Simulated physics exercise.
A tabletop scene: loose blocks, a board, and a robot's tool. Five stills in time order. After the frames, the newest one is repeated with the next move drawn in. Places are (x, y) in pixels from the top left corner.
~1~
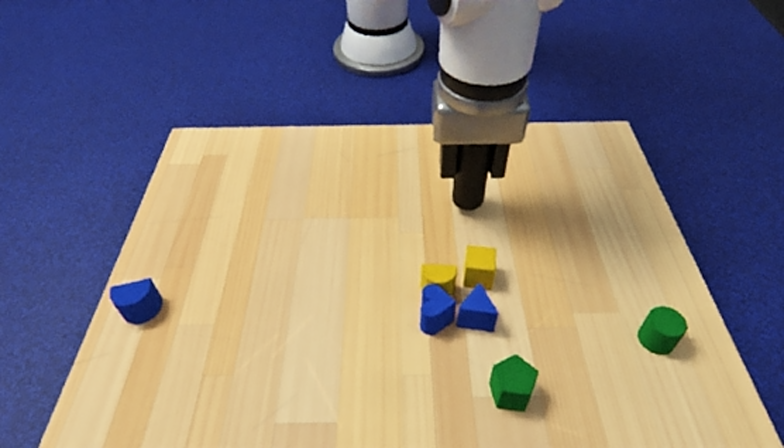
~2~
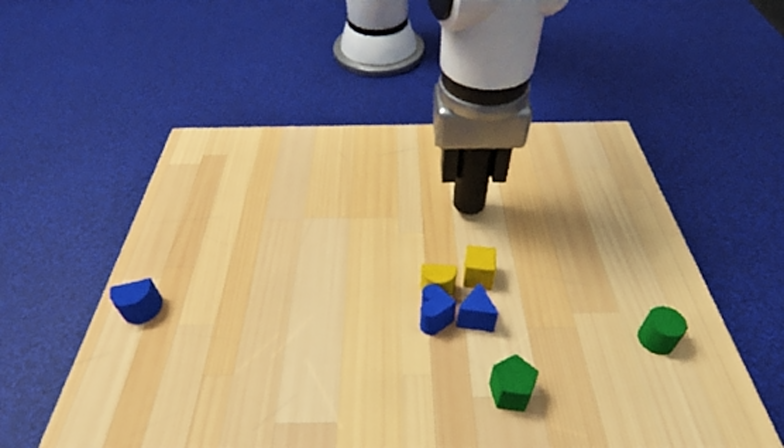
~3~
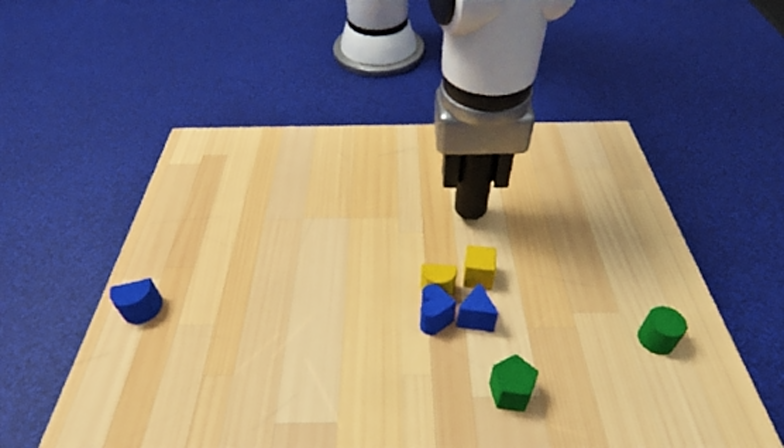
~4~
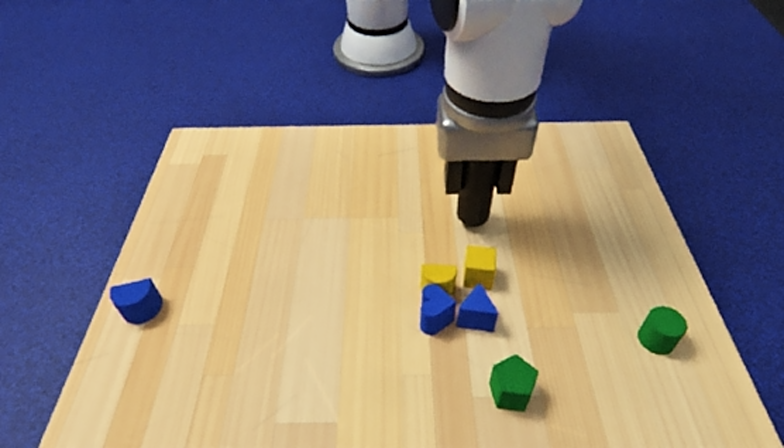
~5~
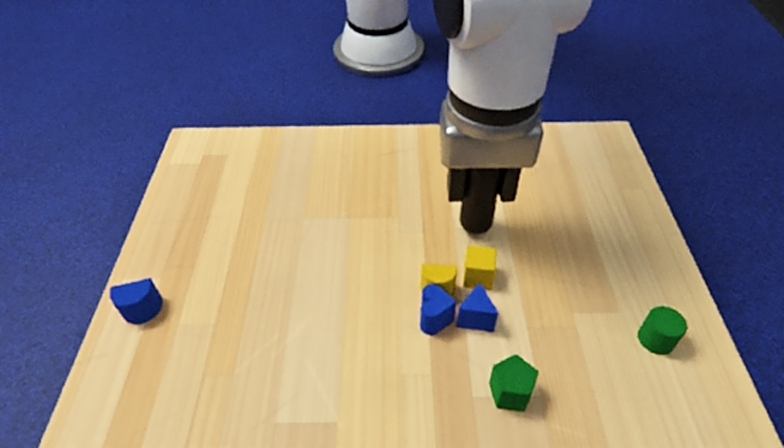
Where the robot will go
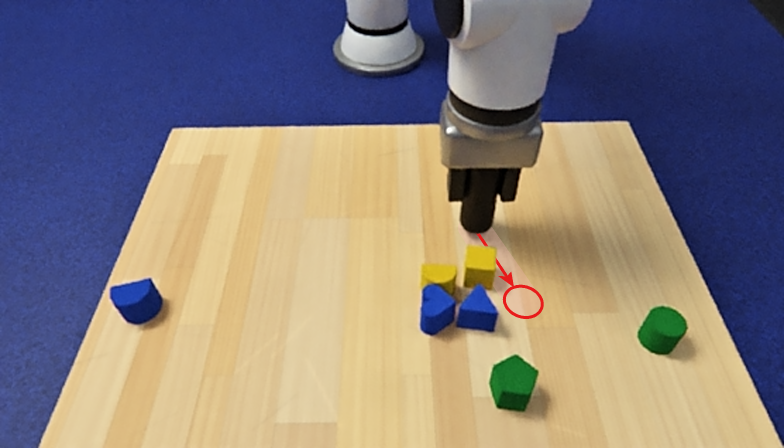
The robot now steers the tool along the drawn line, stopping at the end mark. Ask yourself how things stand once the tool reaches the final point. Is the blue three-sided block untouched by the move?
That would be a yes.
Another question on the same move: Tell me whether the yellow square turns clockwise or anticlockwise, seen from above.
Clockwise.
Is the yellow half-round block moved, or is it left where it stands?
Not moved.
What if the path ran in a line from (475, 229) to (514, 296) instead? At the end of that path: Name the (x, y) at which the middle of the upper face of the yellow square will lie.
Its top centre lands on (480, 274).
The drawn path runs in a line from (475, 229) to (523, 302).
On the path given first. One third of the way, tool at (491, 245); nothing pushed yet.
Two thirds of the way, tool at (508, 270); yellow square at (482, 268), turned 55° clockwise.
At the end, tool at (525, 295); yellow half-round block not moved; blue three-sided block not moved; yellow square at (482, 269), turned 60° clockwise.
